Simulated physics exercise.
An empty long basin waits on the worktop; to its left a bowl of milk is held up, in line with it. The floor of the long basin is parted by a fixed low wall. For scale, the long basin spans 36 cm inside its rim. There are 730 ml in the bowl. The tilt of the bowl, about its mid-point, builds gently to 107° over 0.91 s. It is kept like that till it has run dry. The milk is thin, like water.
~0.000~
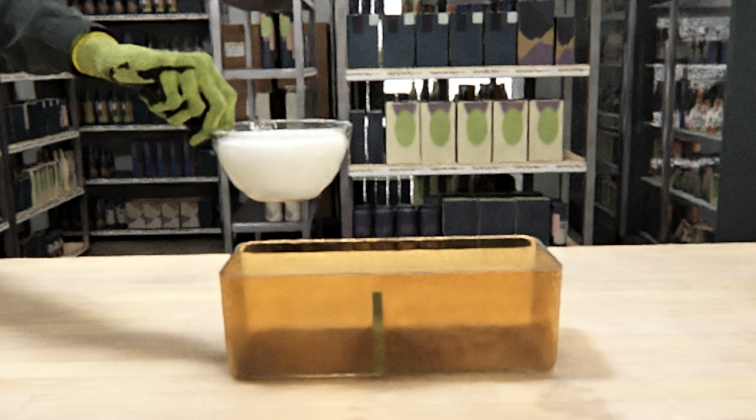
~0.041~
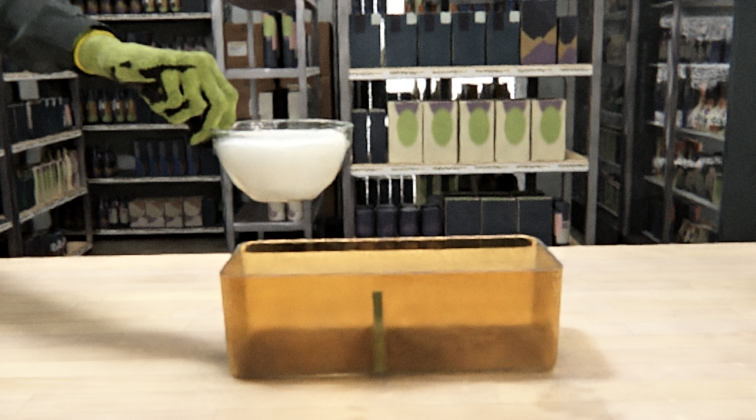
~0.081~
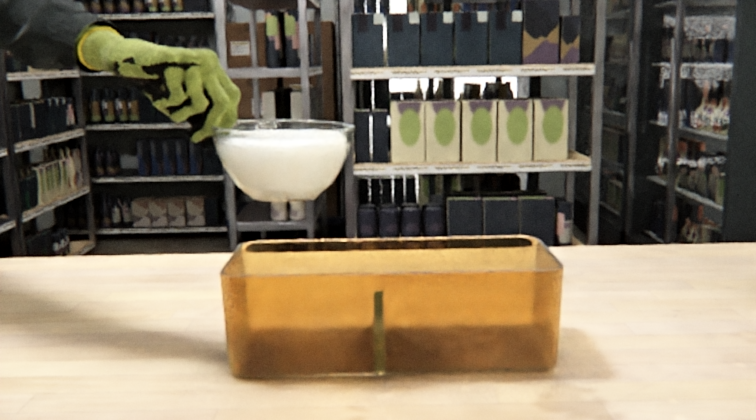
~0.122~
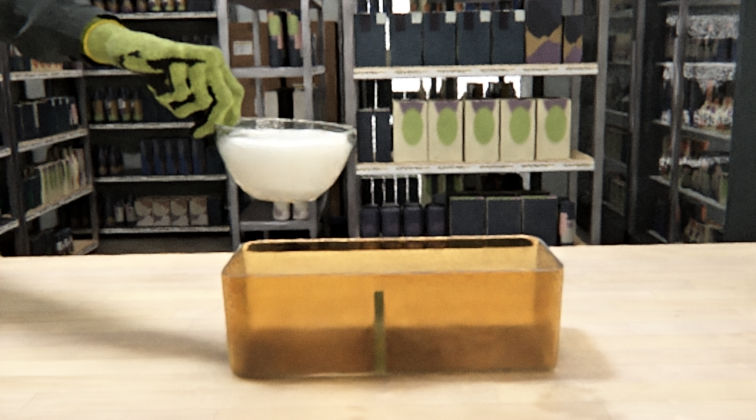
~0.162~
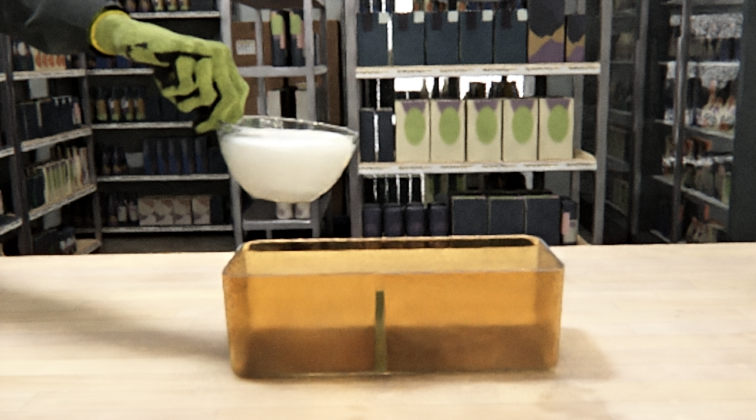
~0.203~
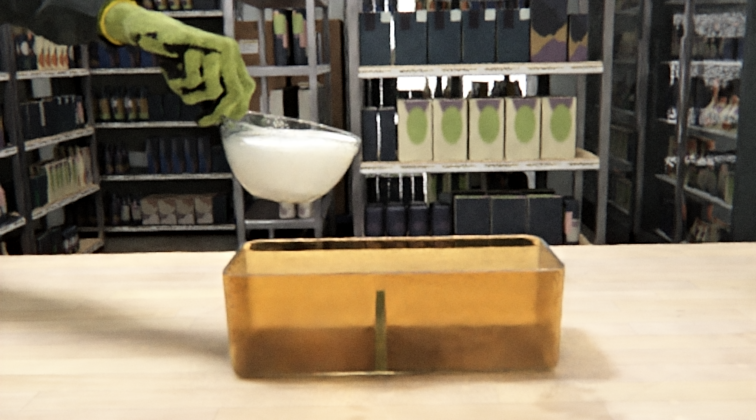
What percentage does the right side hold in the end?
The far part has some 79 per cent.
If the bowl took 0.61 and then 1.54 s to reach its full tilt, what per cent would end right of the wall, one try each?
In turn about 70 and 85 per cent.
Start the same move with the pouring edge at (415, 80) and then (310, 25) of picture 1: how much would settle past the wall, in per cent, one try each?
First 95, then 65 per cent.
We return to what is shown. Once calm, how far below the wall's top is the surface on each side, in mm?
Some 40 mm on the left and 24 mm on the right.
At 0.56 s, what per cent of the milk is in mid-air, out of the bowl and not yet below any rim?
Some 34 per cent.
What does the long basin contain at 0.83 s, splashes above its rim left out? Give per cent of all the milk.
Some 98 per cent.
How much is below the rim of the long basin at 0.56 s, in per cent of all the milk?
Some 28 per cent.
By 0.56 s the tilt is 73° and 38 per cent is still to pour, 0 is left of the wall and 28 right of it.
By 0.83 s the tilt is 105° and 0 per cent is still to pour, 19 is left of the wall and 79 right of it.
By 1.11 s the tilt is 107° and 0 per cent is still to pour, 21 is left of the wall and 79 right of it.
By 1.41 s the tilt is 107° and 0 per cent is still to pour, 21 is left of the wall and 79 right of it.
At rest 21 per cent lies left of the wall, 79 right of it and 0 outside.
